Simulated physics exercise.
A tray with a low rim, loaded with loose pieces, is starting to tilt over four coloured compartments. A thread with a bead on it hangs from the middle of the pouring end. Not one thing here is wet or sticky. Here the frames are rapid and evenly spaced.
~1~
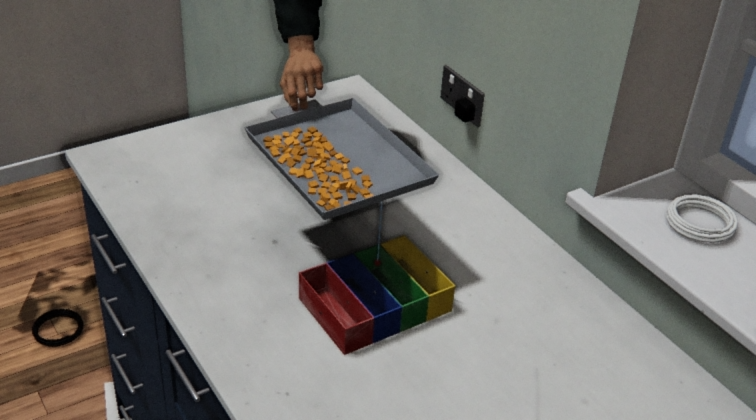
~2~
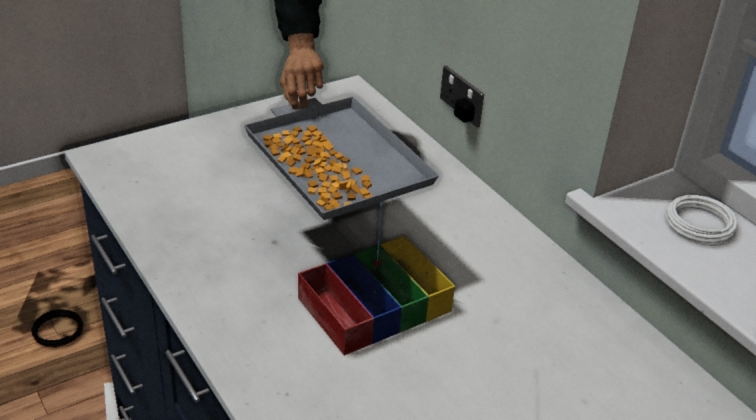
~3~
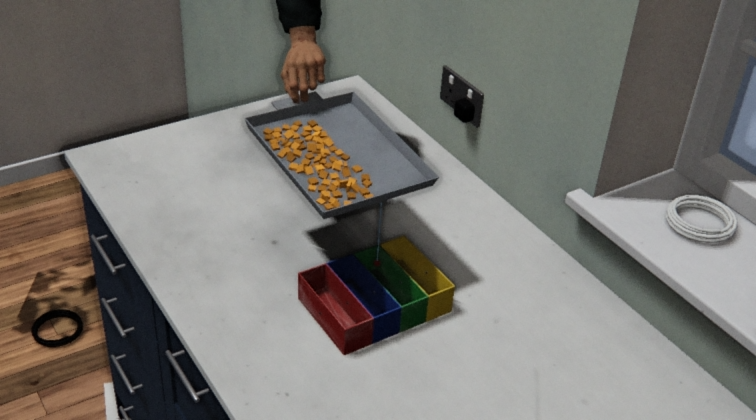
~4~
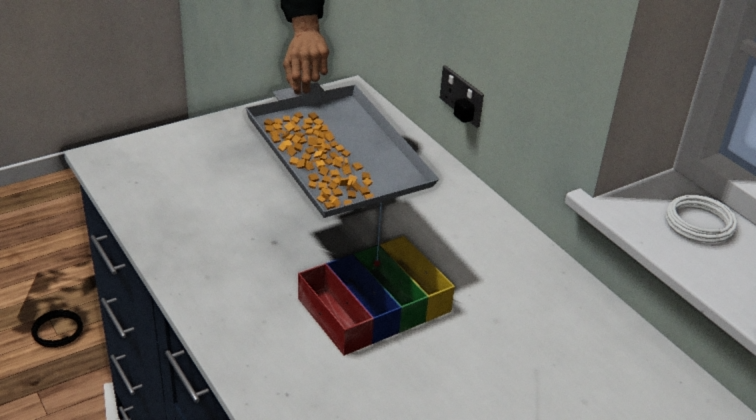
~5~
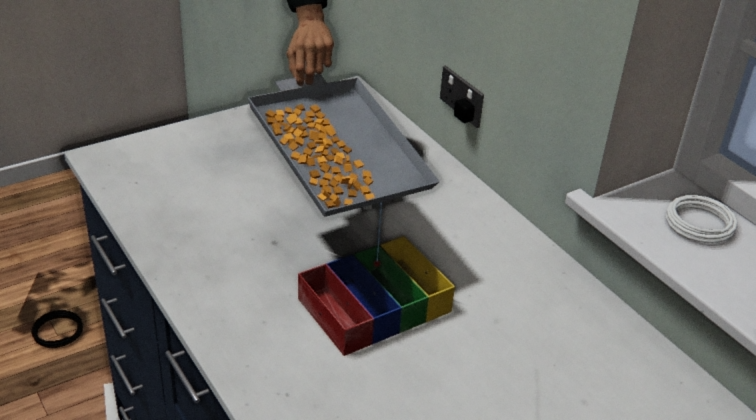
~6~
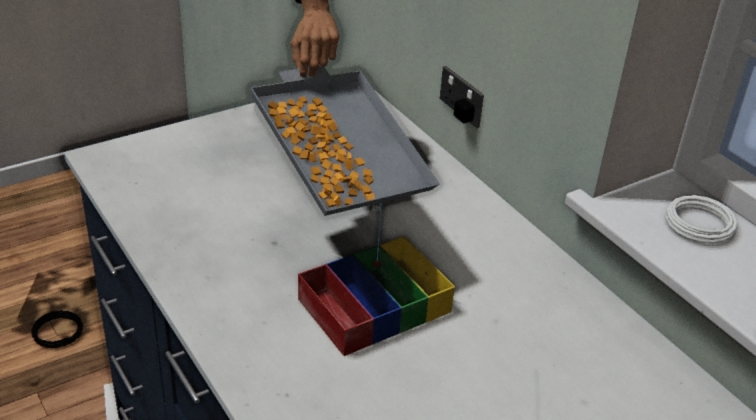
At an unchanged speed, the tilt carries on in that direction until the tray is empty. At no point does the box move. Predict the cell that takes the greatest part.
I would say the yellow cell.
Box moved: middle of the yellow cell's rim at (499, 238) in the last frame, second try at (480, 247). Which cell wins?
The first time it is the cell in red; the second time it is blue.
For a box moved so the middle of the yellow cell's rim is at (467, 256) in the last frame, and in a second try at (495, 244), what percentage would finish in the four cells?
First try: Around 100 percent; second try: Around 90 percent.
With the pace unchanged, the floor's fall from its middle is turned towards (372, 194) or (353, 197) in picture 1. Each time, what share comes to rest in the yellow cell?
Respectively close to 10 and 0 in a hundred.
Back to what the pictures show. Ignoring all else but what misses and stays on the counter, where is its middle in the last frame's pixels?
Centre, final frame: Roughly (461, 277).
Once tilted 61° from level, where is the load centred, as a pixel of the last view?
The middle of the pieces shows up near (399, 184).
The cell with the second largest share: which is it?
Second position is held by green.
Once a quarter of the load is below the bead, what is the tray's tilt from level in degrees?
The angle is roughly 85° at that point.
Soon, tray tipped steeply; nearly all on the tray; a stray few falling or outside the box.
A while on, tray tipped right over; about a third on the tray; about a quarter in the yellow cell; a small part in the green cell; about half falling or outside the box.
Towards the end, tray tipped past a quarter turn; about a third in the yellow cell; a small part in the green cell; a stray few in the blue cell; about half falling or outside the box.
Finally, tray tipped past a quarter turn; about a third in the yellow cell; a small part in the green cell; a stray few in the blue cell; none in the red cell; about half outside the box.
